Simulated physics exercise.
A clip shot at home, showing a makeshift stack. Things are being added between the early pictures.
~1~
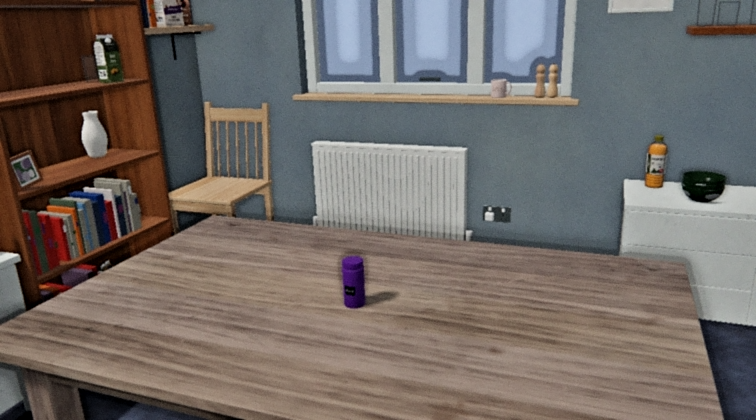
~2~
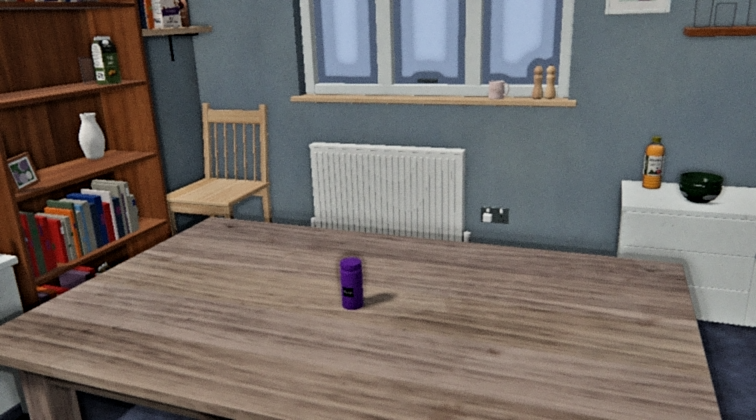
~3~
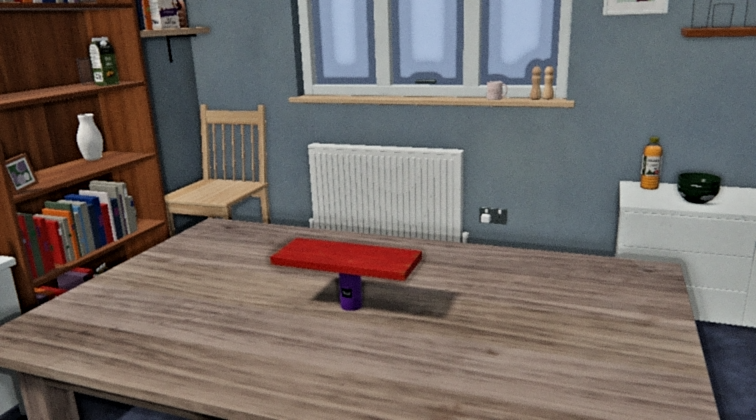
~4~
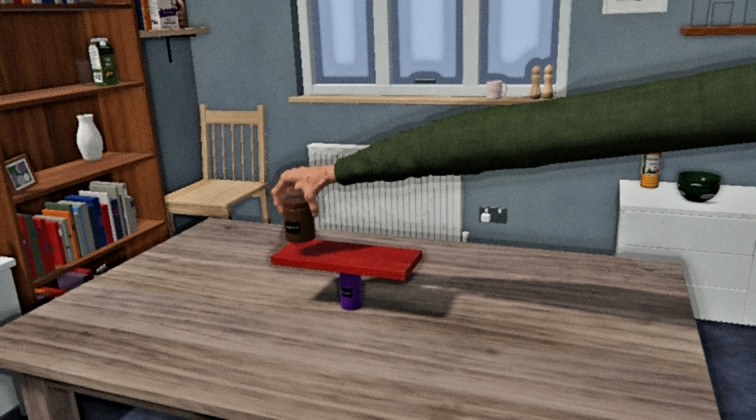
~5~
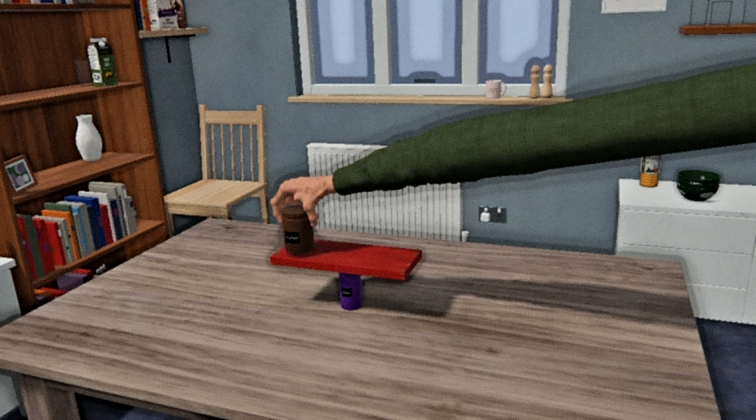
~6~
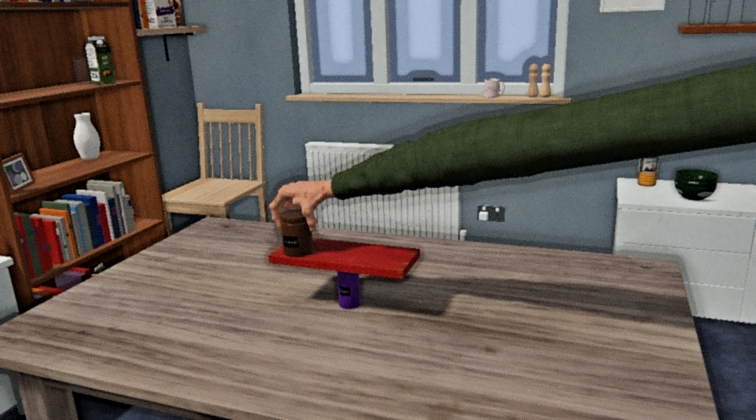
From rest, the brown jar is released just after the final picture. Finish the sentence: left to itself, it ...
... drops.
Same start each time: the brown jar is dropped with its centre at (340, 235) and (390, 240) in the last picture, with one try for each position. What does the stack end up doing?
In the first try it remains standing, then in the second try it breaks down.
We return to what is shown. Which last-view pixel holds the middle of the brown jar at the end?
Look around (239, 292) in the final frame.
Then, 0.40 s after the last picture, brown jar now fallen; red board tipped 53° from how it was.
Then, 0.50 s after the last picture, red board tipped 47° from how it was.
At rest, fallen, brown jar; tipped over in the stack, red board; purple shaker in place. Seen from the same camera at the end, brown jar near (239, 292). The stack comes apart.
